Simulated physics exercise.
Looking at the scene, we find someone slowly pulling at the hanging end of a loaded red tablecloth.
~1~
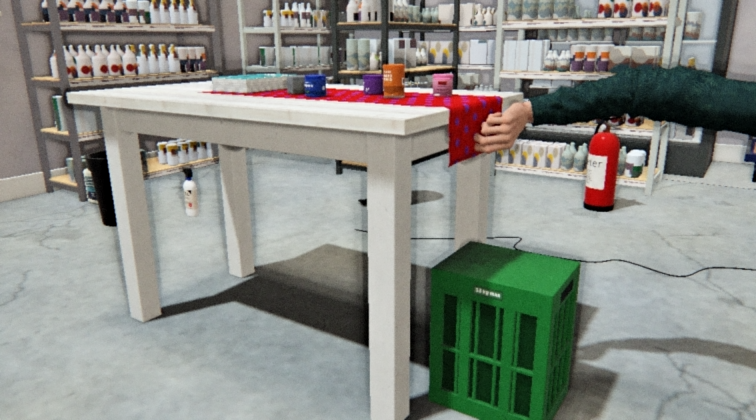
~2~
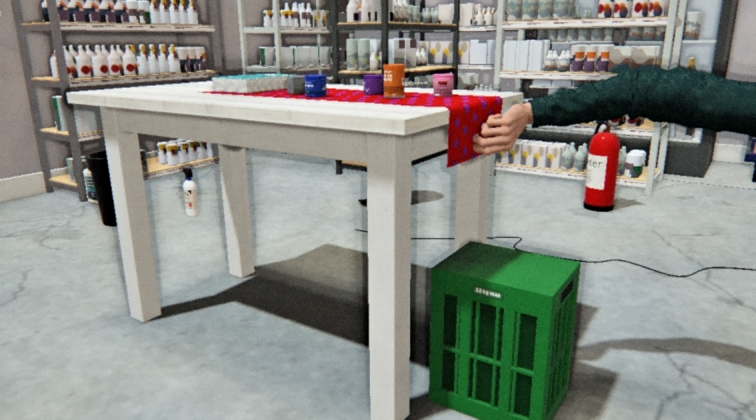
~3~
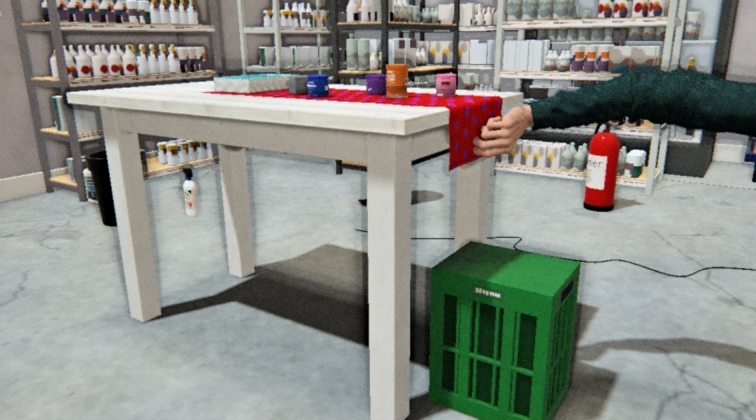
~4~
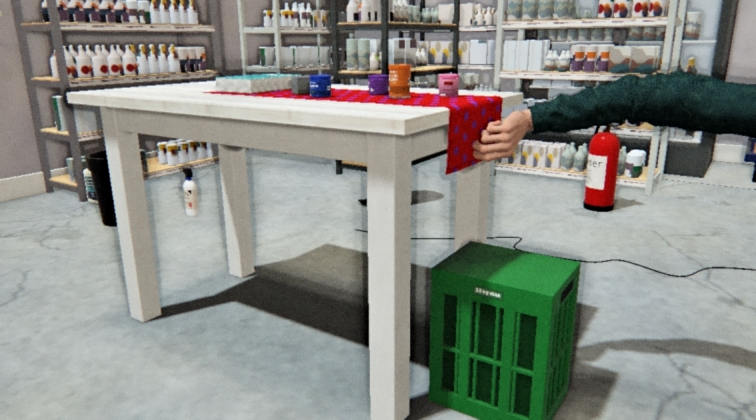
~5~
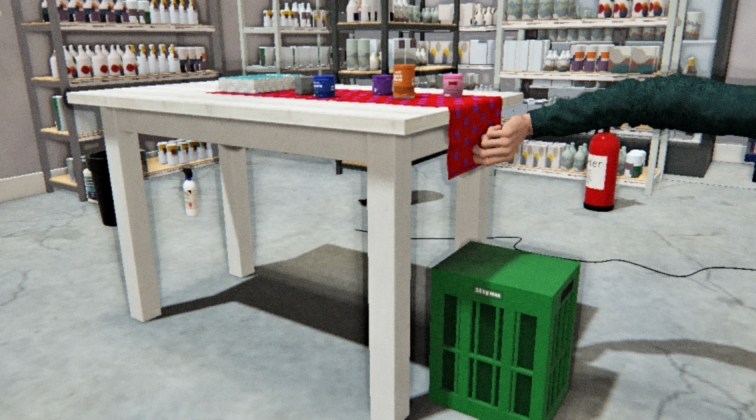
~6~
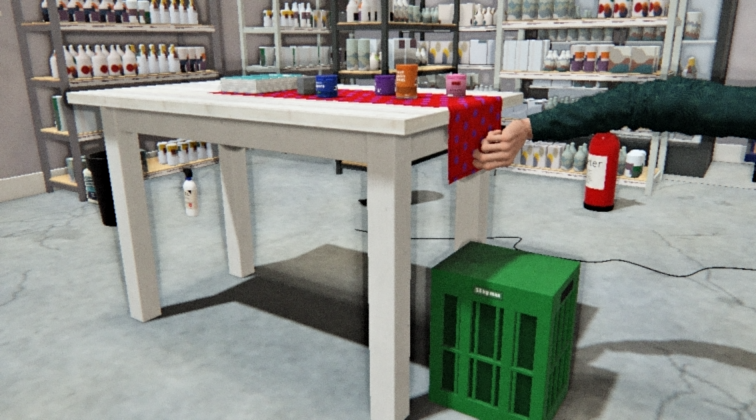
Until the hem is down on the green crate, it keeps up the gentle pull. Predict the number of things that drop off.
The number is two.
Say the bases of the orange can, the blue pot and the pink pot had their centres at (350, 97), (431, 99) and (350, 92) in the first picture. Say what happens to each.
The orange can stays put; the blue pot ends up off; the pink pot stays put.
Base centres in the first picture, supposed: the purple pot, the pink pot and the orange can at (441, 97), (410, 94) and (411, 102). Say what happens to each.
First the purple pot, which is lost, then the pink pot, which is lost, and finally the orange can, which is lost.
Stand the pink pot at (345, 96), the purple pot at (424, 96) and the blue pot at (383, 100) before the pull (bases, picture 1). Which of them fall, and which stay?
As for the pink pot, it stays aboard; the purple pot goes off; the blue pot goes off.
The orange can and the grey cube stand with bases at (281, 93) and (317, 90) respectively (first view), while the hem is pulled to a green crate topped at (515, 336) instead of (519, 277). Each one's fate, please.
In the end the orange can is still on top and the grey cube is still on top.
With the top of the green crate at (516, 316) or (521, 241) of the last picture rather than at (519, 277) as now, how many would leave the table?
First case 3, second 1.
Early on, hem near (475, 218); pink pot gone.
Midway, hem on the crate; pink pot gone.
Finally, hem on the crate; pink pot and orange can gone. Over the edge go two.
